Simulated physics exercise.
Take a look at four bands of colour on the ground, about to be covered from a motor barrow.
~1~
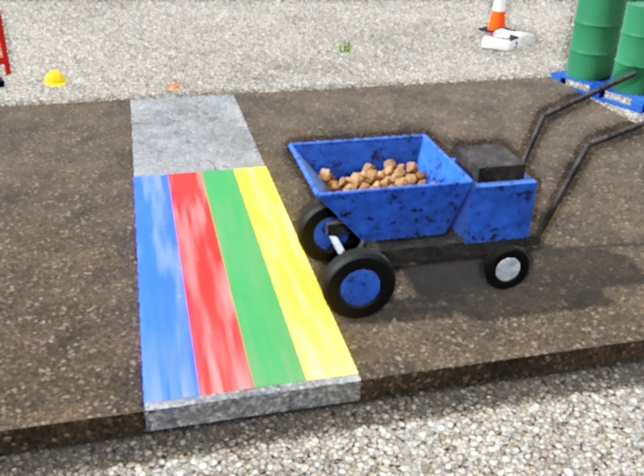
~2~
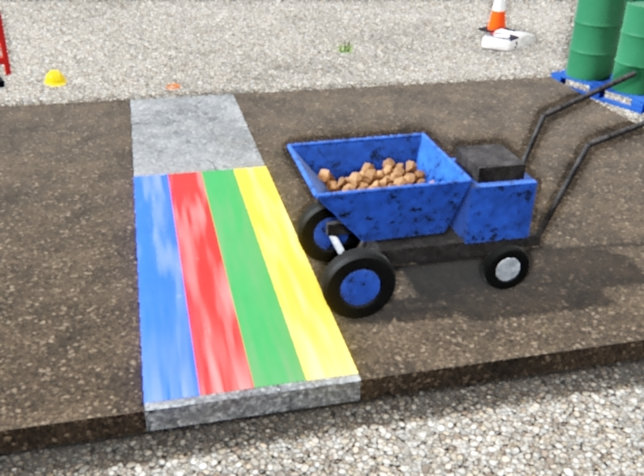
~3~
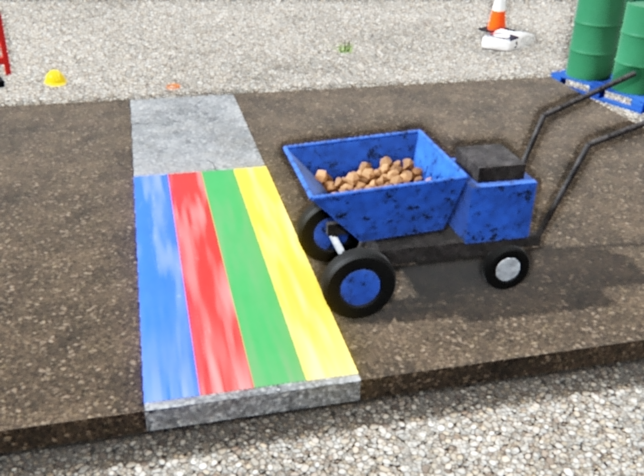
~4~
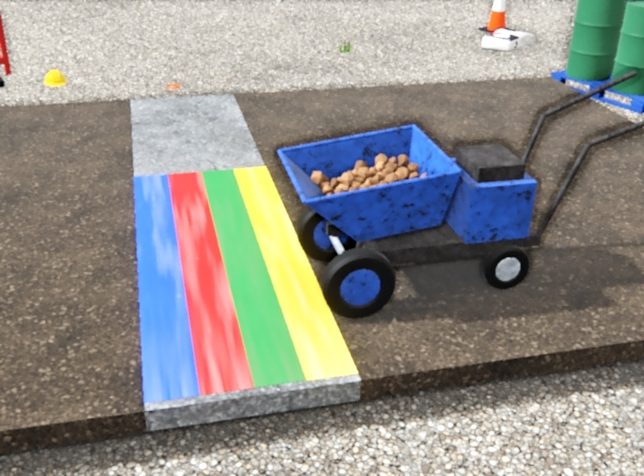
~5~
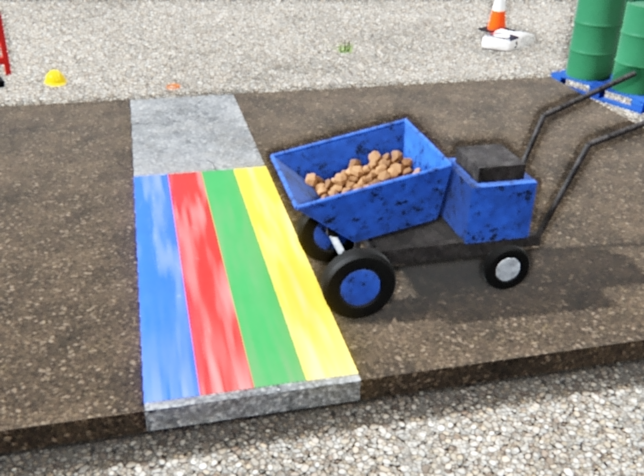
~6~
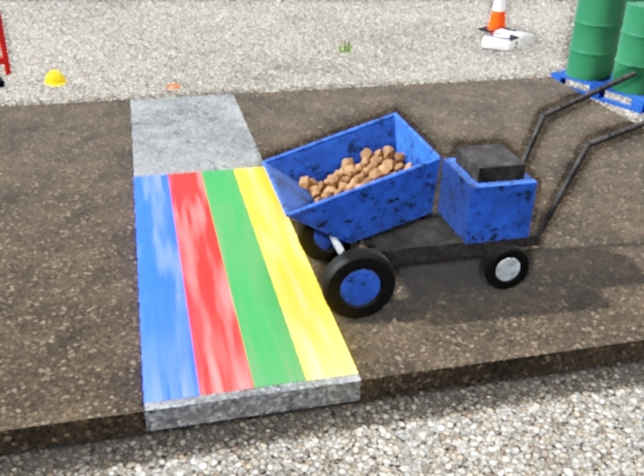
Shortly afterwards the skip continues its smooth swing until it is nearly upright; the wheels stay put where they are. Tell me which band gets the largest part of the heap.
I would say the red band gets the largest part.
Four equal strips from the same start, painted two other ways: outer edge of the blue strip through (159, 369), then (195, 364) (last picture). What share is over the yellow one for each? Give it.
Shares: Close to 0 %; close to 0 %.
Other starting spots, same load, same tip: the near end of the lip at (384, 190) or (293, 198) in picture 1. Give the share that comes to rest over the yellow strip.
Roughly 30 per cent, then roughly 0 per cent.
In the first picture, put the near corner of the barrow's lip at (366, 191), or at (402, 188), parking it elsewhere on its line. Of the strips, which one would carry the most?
The green strip, then the strip in yellow.
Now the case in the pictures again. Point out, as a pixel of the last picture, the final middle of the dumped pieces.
(201, 300).
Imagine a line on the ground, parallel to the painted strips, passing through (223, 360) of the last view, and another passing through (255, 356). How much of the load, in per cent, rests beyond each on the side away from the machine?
About 60 and 90 %.
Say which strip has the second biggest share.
Second: That blue strip.
Soon after the last picture, skip tipped steeply; all in the skip.
A little later, skip tipped right over; most in the skip; a stray few over the green strip; a small part over the red strip.
Later still, skip tipped right over; about a quarter in the skip; a small part over the green strip; about half over the red strip; about a quarter over the blue strip; a stray few off the paint.
At rest, skip tipped right over; a small part in the skip; none over the yellow strip; a small part over the green strip; about half over the red strip; about a quarter over the blue strip; a small part off the paint.
